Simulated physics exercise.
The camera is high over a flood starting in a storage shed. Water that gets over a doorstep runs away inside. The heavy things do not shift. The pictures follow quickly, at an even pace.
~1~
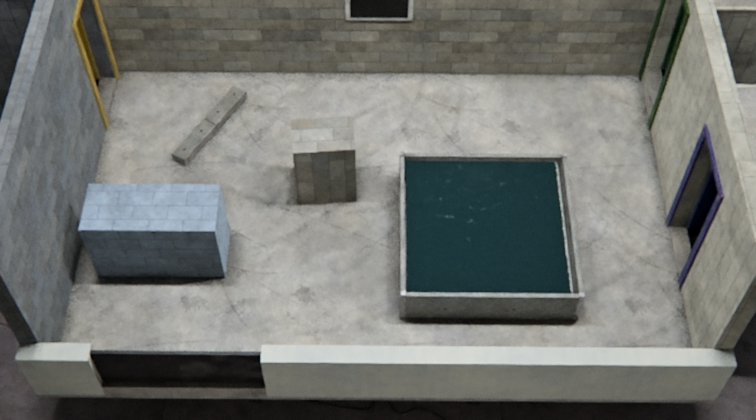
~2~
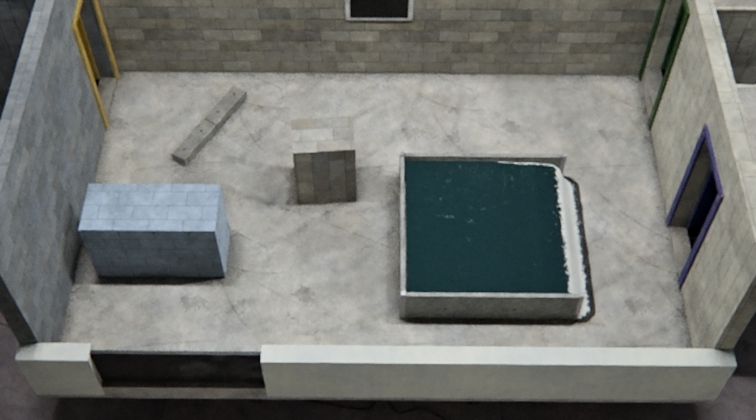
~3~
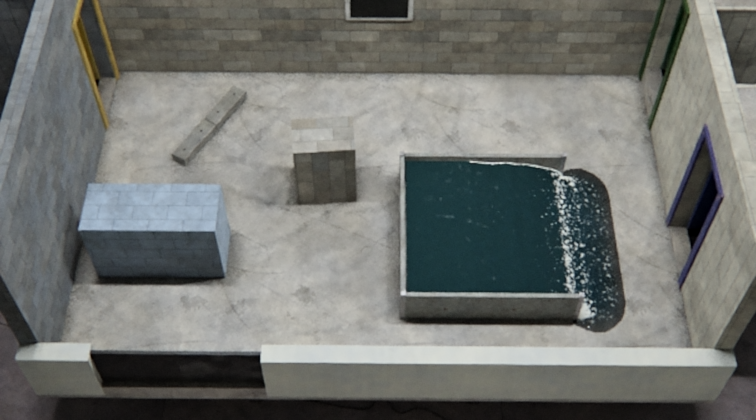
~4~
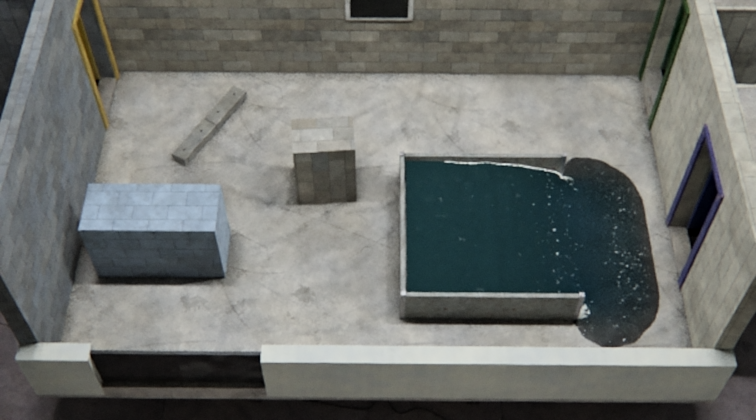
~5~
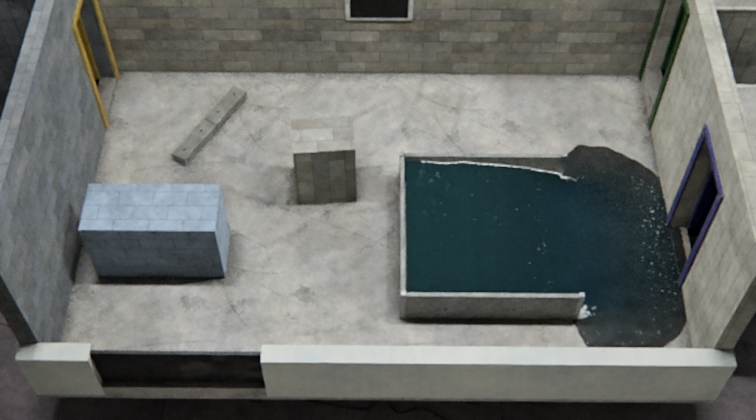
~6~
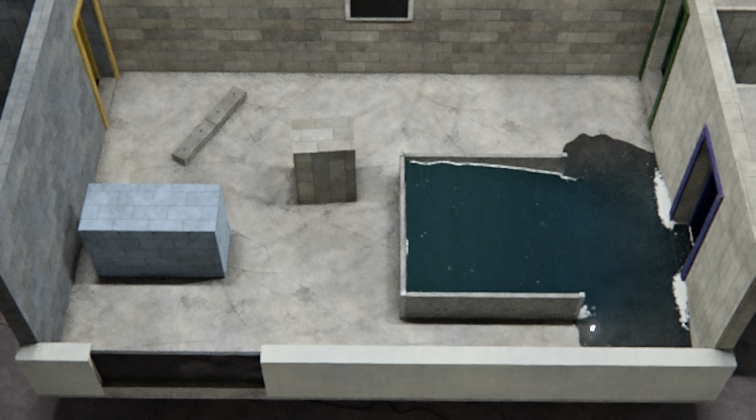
The clip opens on a high view of a walled storage shed with blocks, a plank-like piece and an open tank of still, dark water. The tank's right side opens and water pours out, spreading across the floor to the right until it meets the wall around the purple-framed opening, leaving white froth.
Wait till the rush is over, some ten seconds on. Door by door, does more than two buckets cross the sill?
The yellow door stays under that; the green door stays under that; the blue door takes more than that.
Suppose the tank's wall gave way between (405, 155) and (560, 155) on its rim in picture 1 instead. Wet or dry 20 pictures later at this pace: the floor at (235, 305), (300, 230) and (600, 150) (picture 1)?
As listed: Clear, not flooded, wet.
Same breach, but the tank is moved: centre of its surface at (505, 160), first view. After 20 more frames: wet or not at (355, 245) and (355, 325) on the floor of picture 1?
In that order: No water, free of water.
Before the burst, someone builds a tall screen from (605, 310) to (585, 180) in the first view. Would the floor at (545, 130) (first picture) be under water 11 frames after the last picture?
There: Flooded.
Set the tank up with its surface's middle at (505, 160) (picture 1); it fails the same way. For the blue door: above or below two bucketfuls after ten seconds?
One by one: Blue goes over.
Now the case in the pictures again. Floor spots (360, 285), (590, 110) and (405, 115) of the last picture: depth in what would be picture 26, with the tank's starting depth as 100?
About 0, 18 and 0 per cent.
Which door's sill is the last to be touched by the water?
I say the yellow one.
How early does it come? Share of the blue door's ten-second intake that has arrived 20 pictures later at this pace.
About 75 per cent.
A moment on, water covers 15 % of the floor; the yellow door not reached, the green door wet at the sill, nothing in, the blue door far over two buckets in.
Next, water covers 20 % of the floor; the yellow door not reached, the green door wet at the sill, nothing in, the blue door far over two buckets in.
Then, water covers 35 % of the floor; the yellow door not reached, the green door wet at the sill, nothing in, the blue door far over two buckets in.
Later, water covers 70 % of the floor; the yellow door not reached, the green door wet at the sill, nothing in, the blue door far over two buckets in.
In the end, water covers 95 % of the floor; the yellow door wet at the sill, nothing in, the green door wet at the sill, nothing in, the blue door far over two buckets in.
